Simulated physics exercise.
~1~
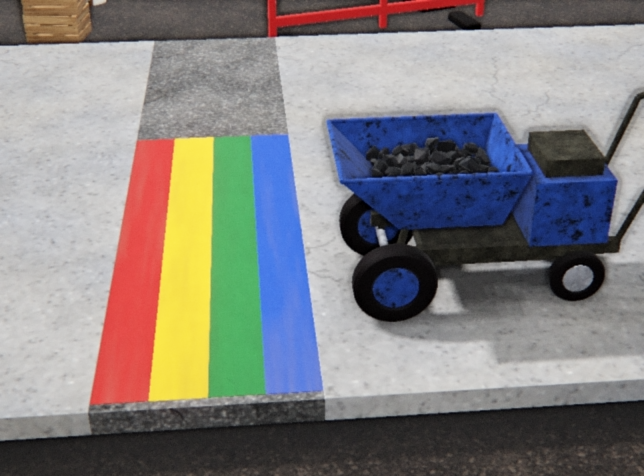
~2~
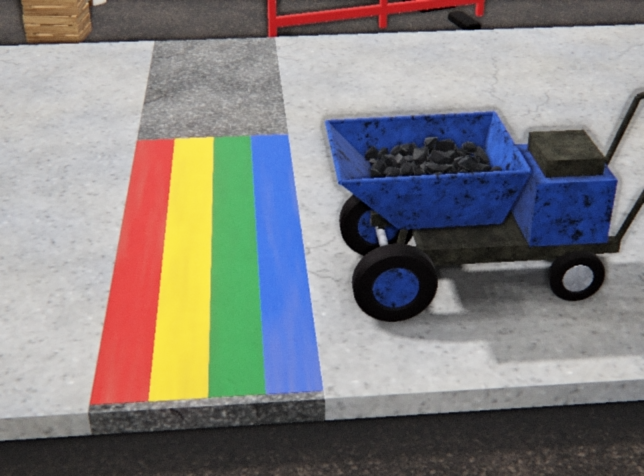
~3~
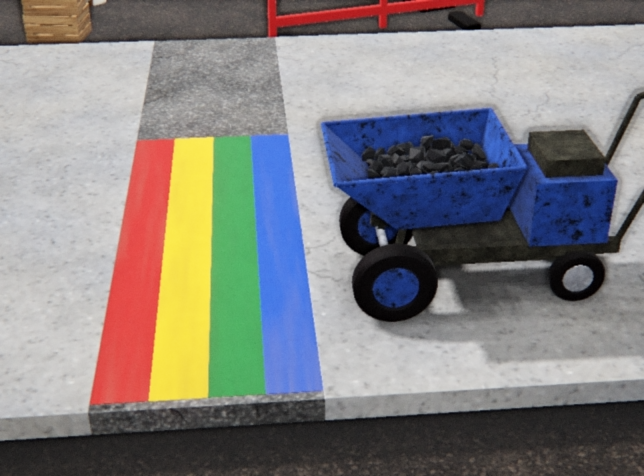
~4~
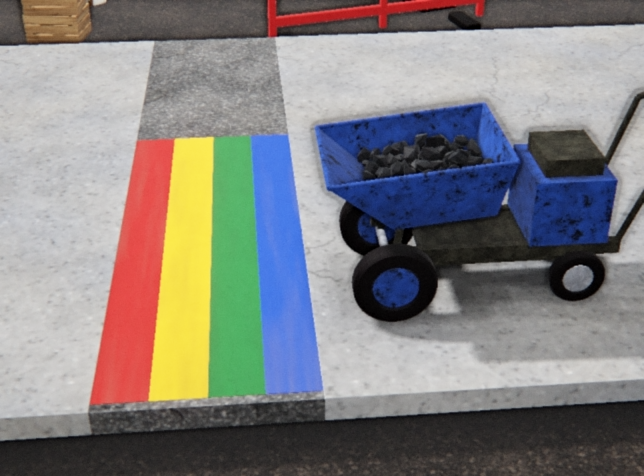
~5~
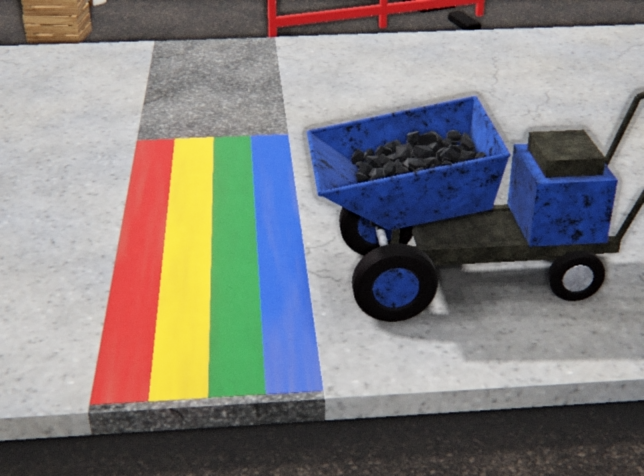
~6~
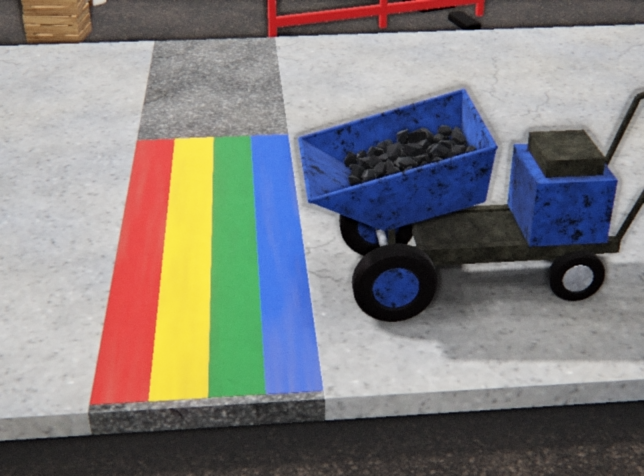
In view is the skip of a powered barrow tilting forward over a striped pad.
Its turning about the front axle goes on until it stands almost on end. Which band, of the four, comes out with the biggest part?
The green band comes out ahead.
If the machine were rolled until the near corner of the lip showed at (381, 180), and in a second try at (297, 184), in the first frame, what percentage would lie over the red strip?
That would be roughly 0 in a hundred and then roughly 20 in a hundred.
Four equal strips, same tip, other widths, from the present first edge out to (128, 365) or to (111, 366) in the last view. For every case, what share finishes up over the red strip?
Roughly 10 % and 10 %.
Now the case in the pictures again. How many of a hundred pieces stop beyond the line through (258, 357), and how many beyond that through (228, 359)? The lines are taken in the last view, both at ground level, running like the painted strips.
I'd say about 70 and about 40 in a hundred.
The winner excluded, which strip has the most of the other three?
Rank two: That yellow strip.
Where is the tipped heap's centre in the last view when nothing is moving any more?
Resting centre, last frame: Roughly (219, 287).
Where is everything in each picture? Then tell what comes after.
The first picture shows lip of the skip at (342, 182), level; top of the load at (440, 159), lumps of coal; blue strip at (291, 351); green strip at (236, 354); yellow strip at (181, 357); red strip at (125, 360).
The second picture shows lip of the skip at (341, 183), level; top of the load at (446, 170).
The third picture shows lip of the skip at (336, 185), tipped barely; top of the load at (443, 168).
The fourth picture shows lip of the skip at (329, 189), tipped a little; top of the load at (438, 166).
The fifth picture shows lip of the skip at (320, 194), tipped a little; top of the load at (450, 162).
The sixth picture shows lip of the skip at (310, 201), tipped clearly; top of the load at (440, 158); blue strip at (291, 351); green strip at (236, 354); yellow strip at (181, 357); red strip at (125, 360).
Soon, skip tipped steeply; all in the skip.
A while on, skip tipped right over; most in the skip; about a quarter over the green strip; a stray few over the yellow strip.
Towards the end, skip tipped right over; about a quarter in the skip; a small part over the blue strip; about a third over the green strip; about a quarter over the yellow strip; a small part over the red strip; a stray few off the paint.
Finally, skip tipped right over; about a quarter in the skip; a small part over the blue strip; about a third over the green strip; about a quarter over the yellow strip; a small part over the red strip; a stray few off the paint.
